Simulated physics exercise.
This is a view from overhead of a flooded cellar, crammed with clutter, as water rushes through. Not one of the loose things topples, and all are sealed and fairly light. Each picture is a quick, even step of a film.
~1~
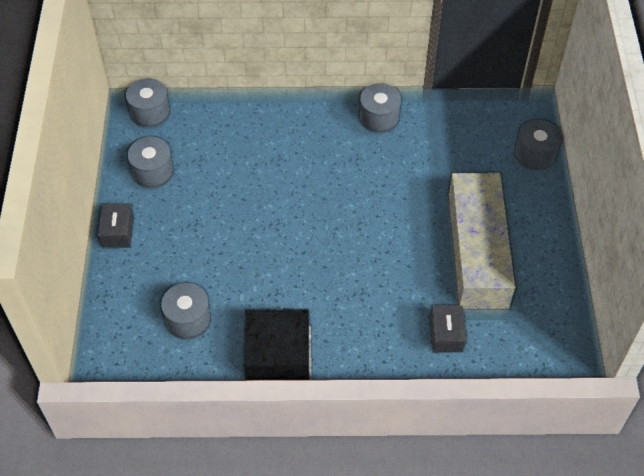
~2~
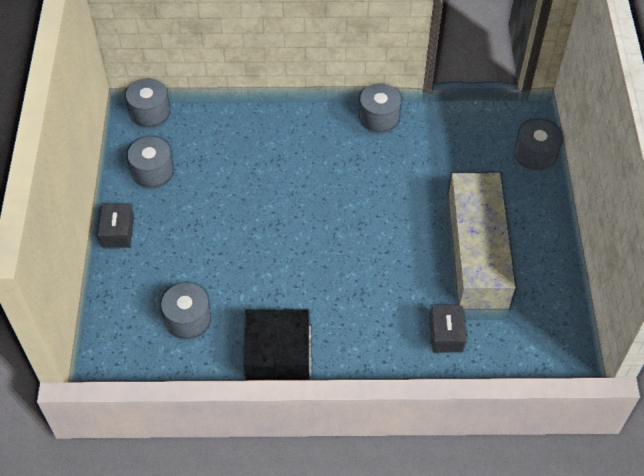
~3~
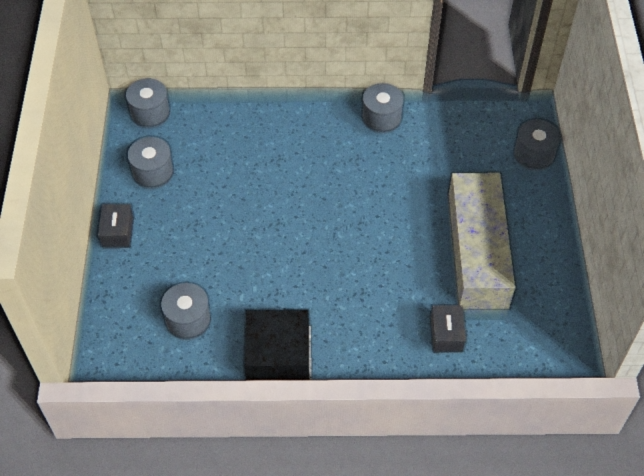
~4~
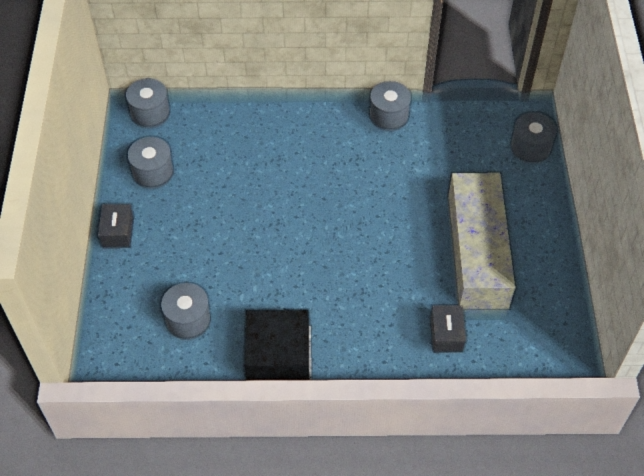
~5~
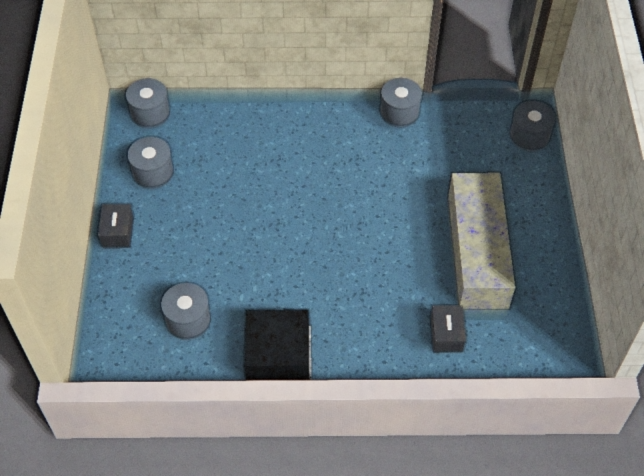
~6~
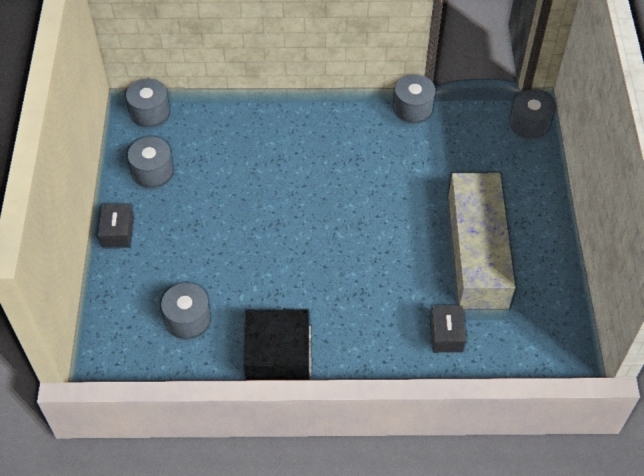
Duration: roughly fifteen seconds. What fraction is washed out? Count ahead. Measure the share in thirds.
In thirds: Below one third.
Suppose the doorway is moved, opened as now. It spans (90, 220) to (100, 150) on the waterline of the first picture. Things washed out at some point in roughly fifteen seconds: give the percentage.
Roughly 60 per cent.
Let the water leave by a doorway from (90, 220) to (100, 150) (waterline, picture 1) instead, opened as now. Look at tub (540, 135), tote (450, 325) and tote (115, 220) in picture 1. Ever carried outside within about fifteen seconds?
Object by object: Never exits, never exits, drifts out.
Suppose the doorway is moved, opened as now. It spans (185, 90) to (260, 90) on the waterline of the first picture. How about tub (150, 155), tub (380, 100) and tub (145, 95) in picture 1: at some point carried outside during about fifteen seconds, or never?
One by one as named: Gets away, gets away and gets away.
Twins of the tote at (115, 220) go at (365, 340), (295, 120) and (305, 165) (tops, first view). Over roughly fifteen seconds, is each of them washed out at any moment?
Per object, in the order given: Never exits / exits at some point / exits at some point.
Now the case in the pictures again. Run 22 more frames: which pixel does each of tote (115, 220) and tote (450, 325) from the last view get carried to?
Estimated positions: (135, 200); (536, 299).
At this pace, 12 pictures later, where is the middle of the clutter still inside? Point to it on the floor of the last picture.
Around (237, 236).
A moment on, 0 of 7 are out; 7 afloat.
Next, 2 of 7 are out; 5 afloat.
Later, 2 of 7 are out; 5 afloat.
In the end, 2 of 7 are out; 5 afloat.
